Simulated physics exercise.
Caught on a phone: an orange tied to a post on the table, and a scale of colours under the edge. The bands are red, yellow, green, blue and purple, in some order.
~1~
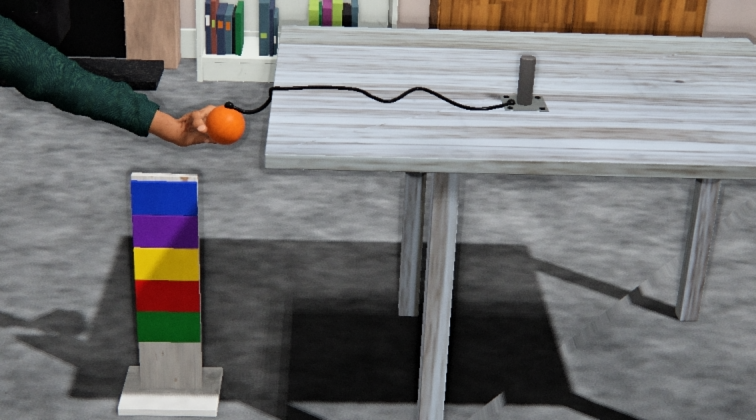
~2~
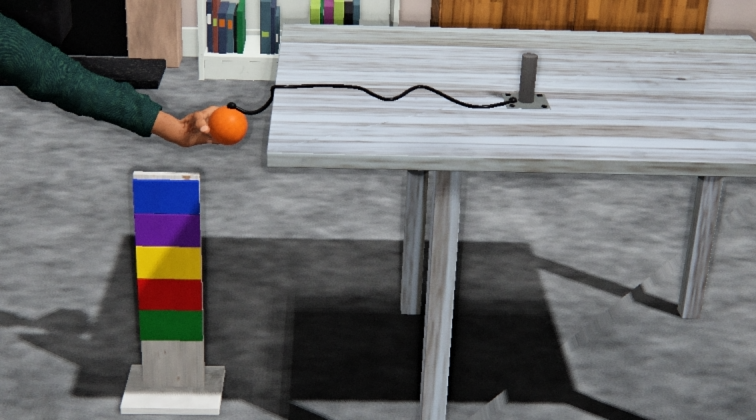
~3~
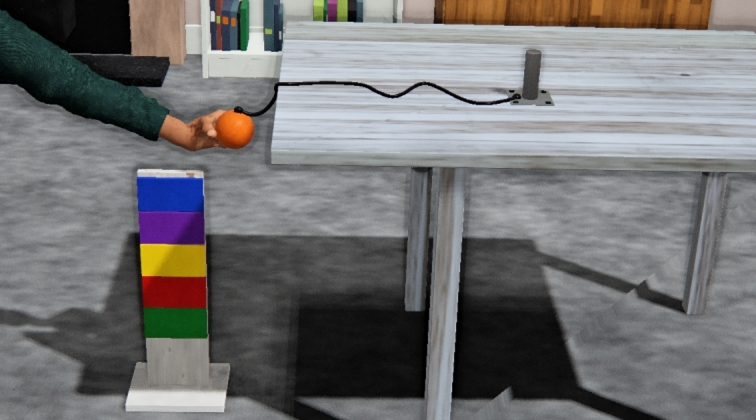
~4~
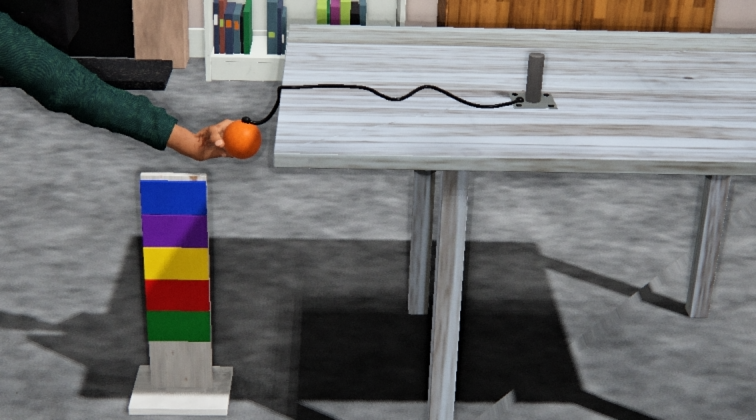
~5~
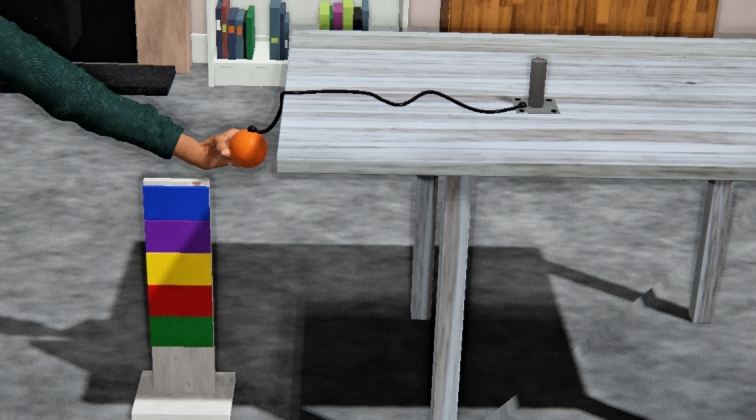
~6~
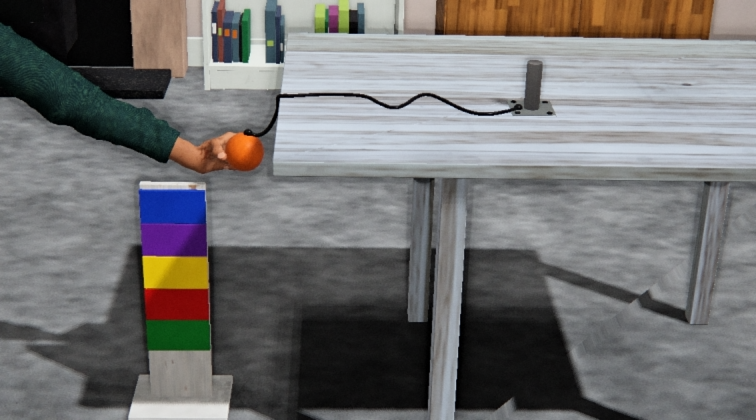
Orange ball tied by a dark cord to a tabletop post, a hand lowering it slightly beside an upright scale of coloured bands.
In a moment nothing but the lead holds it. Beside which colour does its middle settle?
Its centre hangs level with the purple band.
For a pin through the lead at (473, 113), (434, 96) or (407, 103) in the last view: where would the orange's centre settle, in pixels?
The places are (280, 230), (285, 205) and (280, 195).
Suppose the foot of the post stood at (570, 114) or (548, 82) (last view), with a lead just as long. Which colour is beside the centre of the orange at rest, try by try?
In that order: Blue; blue.
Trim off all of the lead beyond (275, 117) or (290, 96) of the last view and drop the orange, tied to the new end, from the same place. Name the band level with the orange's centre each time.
Taking them in turn: Blue; above them all.
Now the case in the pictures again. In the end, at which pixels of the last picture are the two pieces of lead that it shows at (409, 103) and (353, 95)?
The first at (362, 101), the second at (284, 99).
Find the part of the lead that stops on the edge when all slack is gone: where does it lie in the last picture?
The one at (347, 95).
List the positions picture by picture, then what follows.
The first frame shows orange (225, 125); blue (164, 200); purple (165, 232); yellow (166, 265); red (167, 297); green (169, 328).
The second frame shows orange (228, 125); lead through (488, 107) (437, 92) (400, 96) (353, 87) (287, 87).
The third frame shows orange (235, 130).
The fourth frame shows orange (242, 140); lead through (495, 107) (444, 92) (407, 96) (360, 88) (294, 88).
The fifth frame shows orange (248, 149).
The sixth frame shows orange (244, 152); lead through (494, 114) (443, 100) (406, 104) (358, 96) (293, 96).
Soon after, orange near (257, 232); level with purple.
Then, orange near (302, 232); level with purple.
Further on, orange near (276, 238); level with purple.
At rest, orange near (277, 238); level with purple. Its middle rests at the purple band.
